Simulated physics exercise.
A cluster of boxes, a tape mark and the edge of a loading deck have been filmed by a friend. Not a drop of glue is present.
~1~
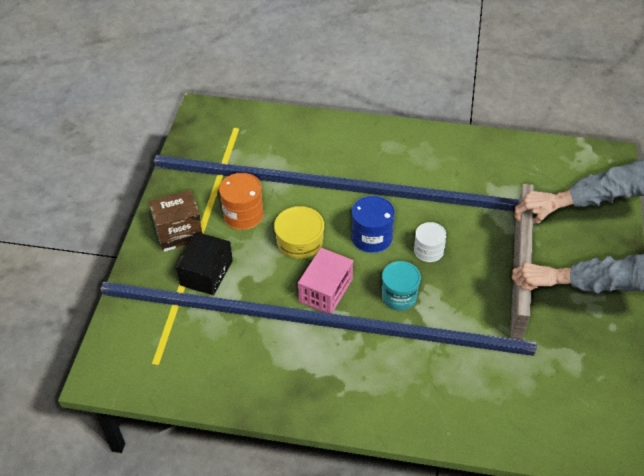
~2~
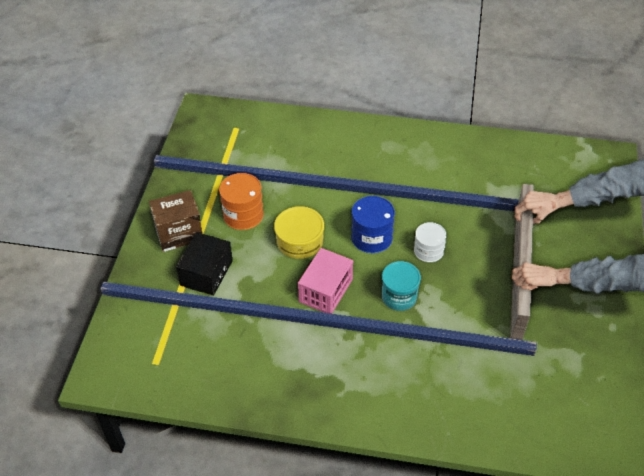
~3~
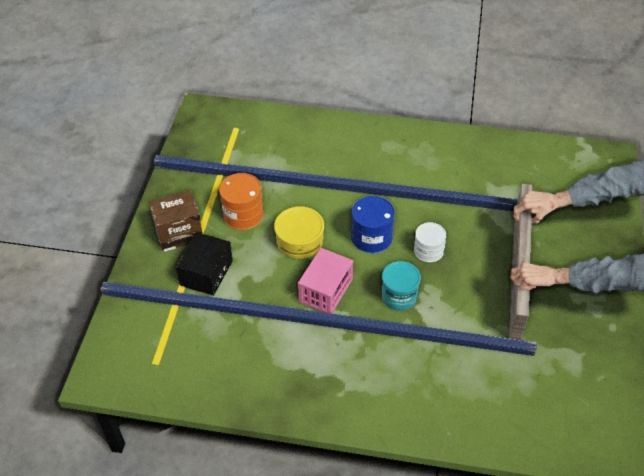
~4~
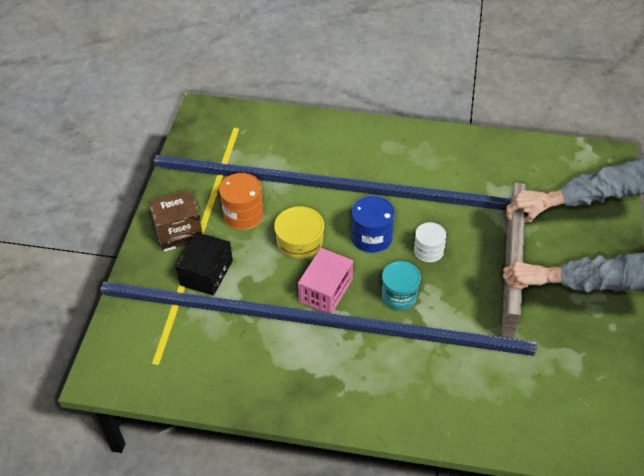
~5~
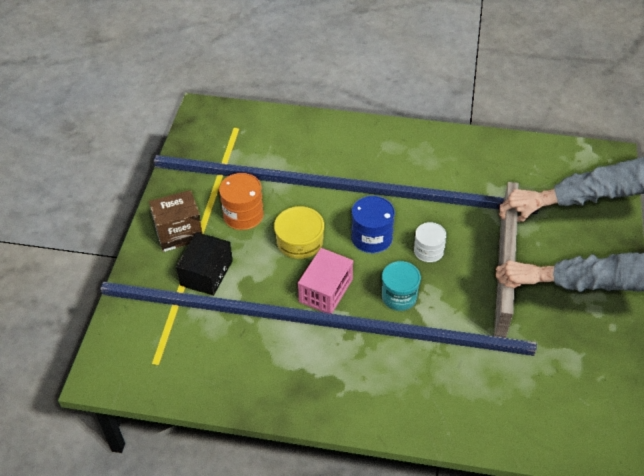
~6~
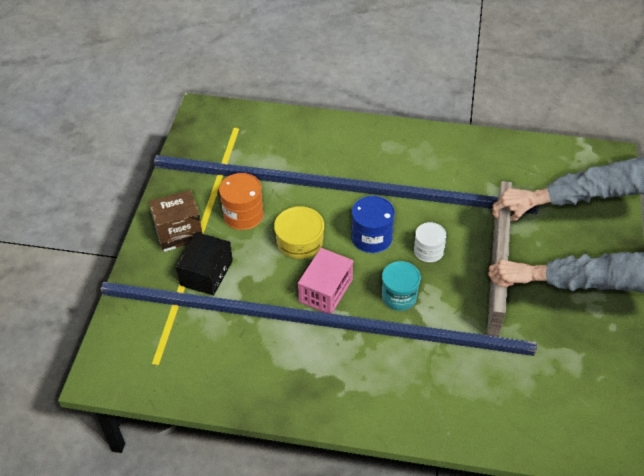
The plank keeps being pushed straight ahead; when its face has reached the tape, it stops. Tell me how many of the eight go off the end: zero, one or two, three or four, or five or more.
I expect only one or two to drop off the edge.
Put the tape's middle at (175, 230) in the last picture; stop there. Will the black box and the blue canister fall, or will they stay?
Here's how it goes: The black box goes down, and the blue canister stays where it is.
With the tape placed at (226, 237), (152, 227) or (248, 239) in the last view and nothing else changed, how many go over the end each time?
0, 5, 0.
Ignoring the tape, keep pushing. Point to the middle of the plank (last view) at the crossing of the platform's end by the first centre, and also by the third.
First: Around (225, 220). Next: Around (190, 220).
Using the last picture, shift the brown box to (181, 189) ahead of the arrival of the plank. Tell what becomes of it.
Put there, it simply leaves the top.
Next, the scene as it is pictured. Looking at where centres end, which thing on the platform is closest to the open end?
Foremost, the orange canister.
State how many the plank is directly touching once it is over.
That makes 3.
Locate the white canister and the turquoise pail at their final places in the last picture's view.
In the last picture the white canister sits around (185, 224) and the turquoise pail around (171, 254).
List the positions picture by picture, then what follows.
The first picture shows brown box (177, 221); black box (205, 264); orange canister (242, 201); plank (522, 260); tape (200, 233).
The second picture shows black box (205, 264); plank (522, 260).
The third picture shows orange canister (242, 201); pink crate (326, 281).
The fourth picture shows brown box (177, 221); blue canister (373, 225).
The fifth picture shows black box (205, 264); white canister (430, 242).
The sixth picture shows brown box (177, 221); black box (205, 264); orange canister (242, 201); plank (500, 258); tape (200, 233).
A little later, none off yet; brown box at rest near (177, 221); black box at rest near (205, 264); orange canister at rest near (242, 201).
When it is over, the number that fall off is one or two; down, black box and brown box.
